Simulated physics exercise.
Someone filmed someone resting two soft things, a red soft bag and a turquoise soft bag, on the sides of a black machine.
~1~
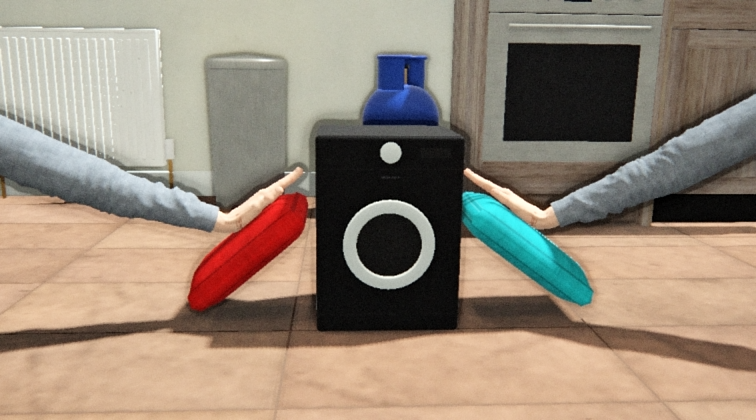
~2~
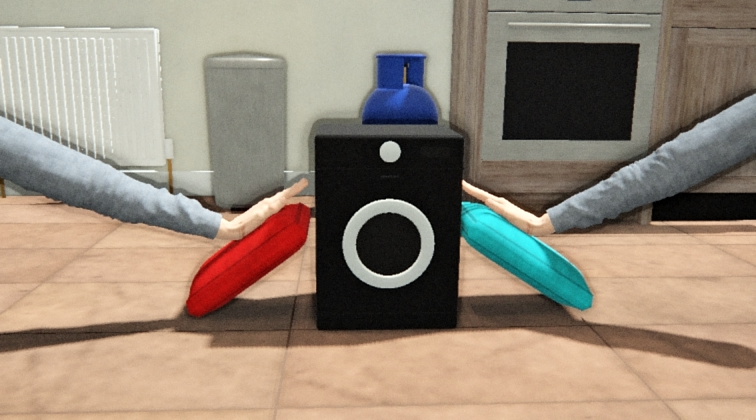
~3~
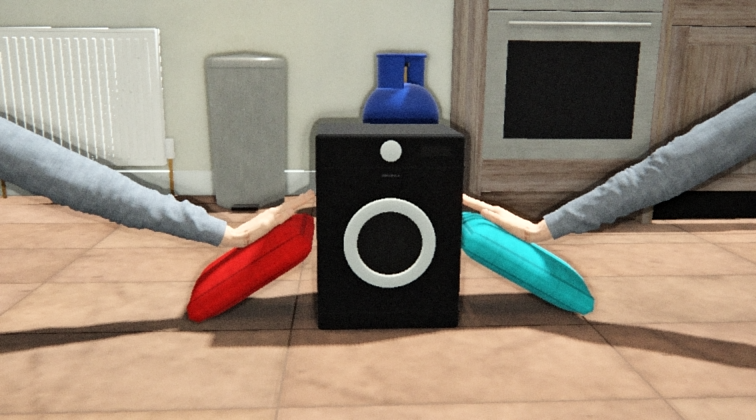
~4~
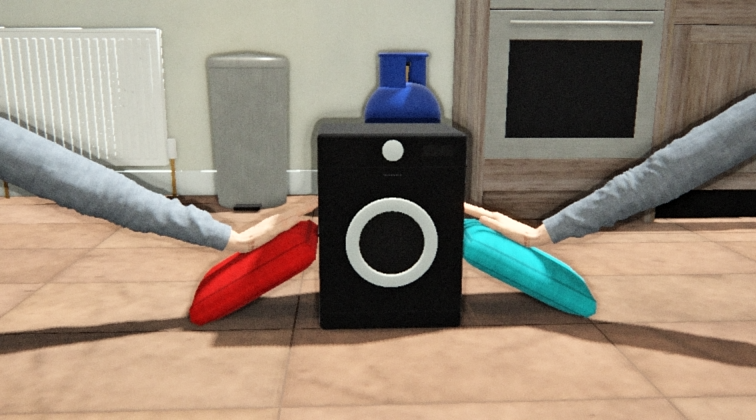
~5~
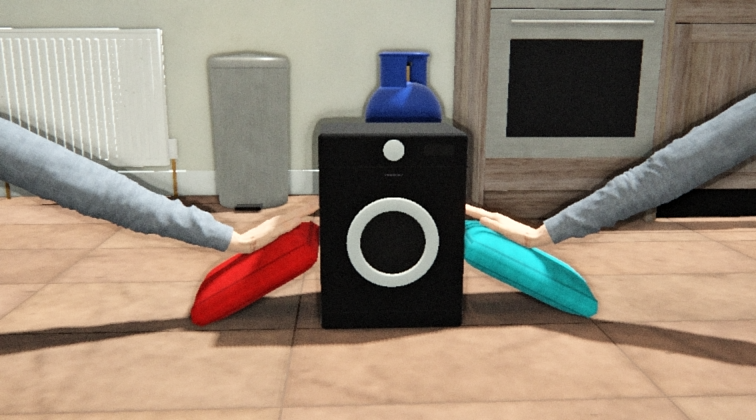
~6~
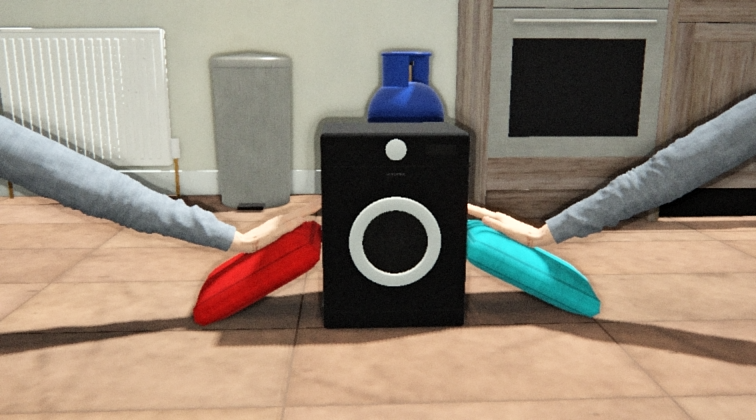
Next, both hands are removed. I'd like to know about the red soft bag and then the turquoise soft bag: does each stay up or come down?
I'd say the red soft bag comes down, the turquoise soft bag comes down.
Then, 0.20 s after the last picture, red soft bag slipping down near (259, 279); turquoise soft bag flat on the floor near (527, 279).
Then, 0.34 s after the last picture, red soft bag flat on the floor near (258, 289); turquoise soft bag flat on the floor near (526, 286).
Then, 0.68 s after the last picture, red soft bag flat on the floor near (257, 292); turquoise soft bag flat on the floor near (526, 288).
At rest, red soft bag flat on the floor near (258, 292); turquoise soft bag flat on the floor near (526, 288). The red soft bag slumps to the floor and the turquoise soft bag slides down flat.
